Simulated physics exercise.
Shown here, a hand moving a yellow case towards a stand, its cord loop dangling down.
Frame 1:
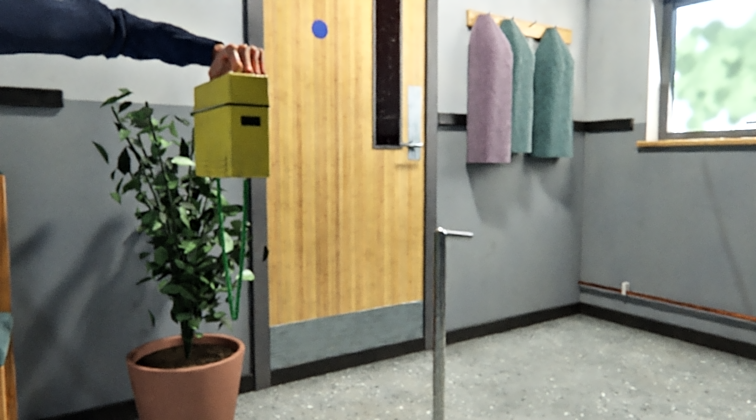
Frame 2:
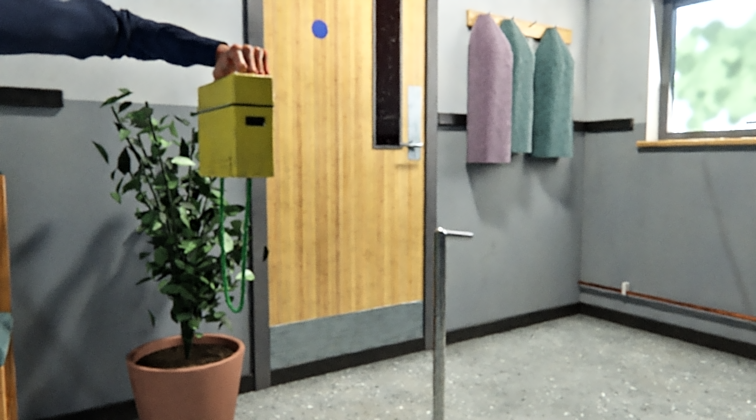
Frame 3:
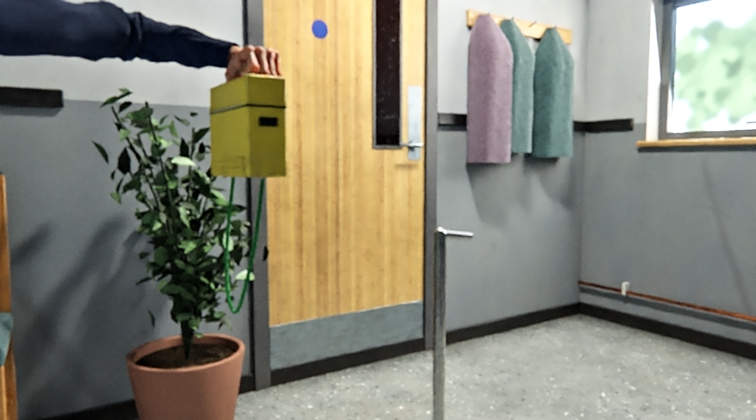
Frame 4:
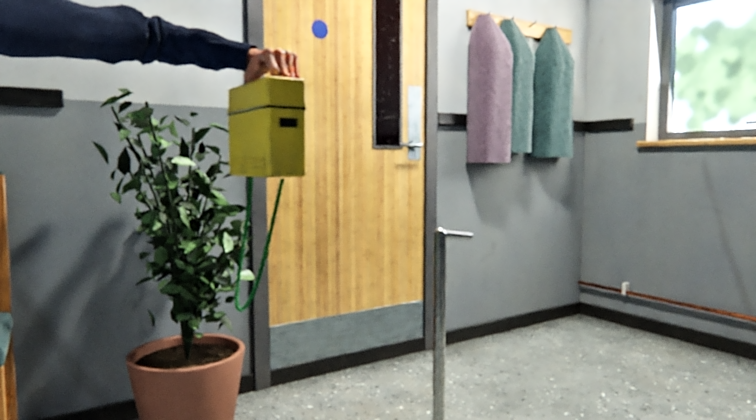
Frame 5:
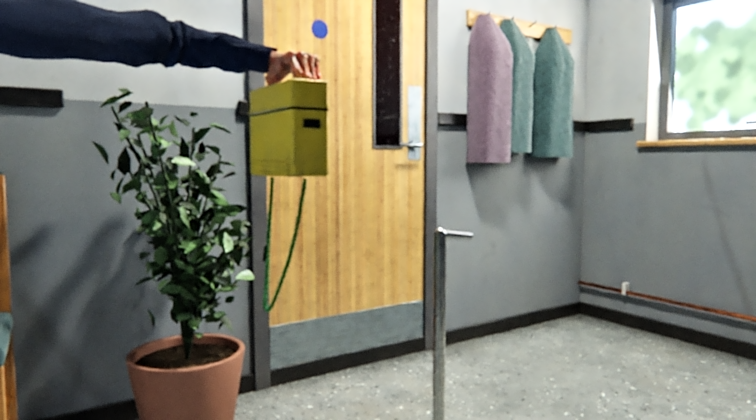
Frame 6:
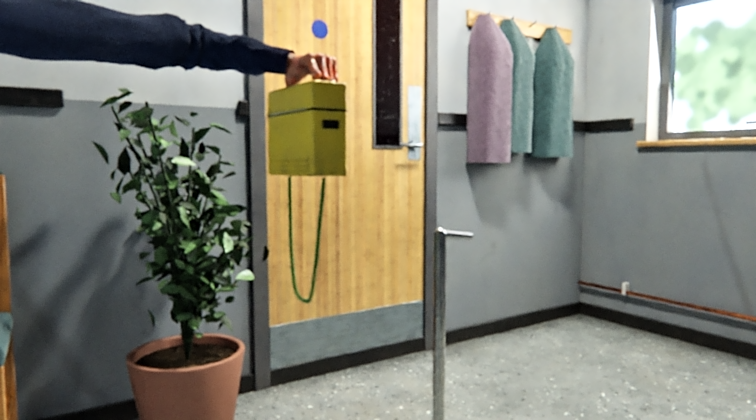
A hand carrying a yellow case rightward past a potted plant and across a wooden door, its green cord loop swinging below.
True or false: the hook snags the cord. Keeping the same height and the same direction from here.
False.
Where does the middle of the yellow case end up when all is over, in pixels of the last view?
Near (533, 139).
Then, 0.90 s after the last picture, case over the post near (422, 135).
Then, 1.88 s after the last picture, case past the post near (519, 138).
At rest, case past the post near (533, 138). The yellow case goes by freely.
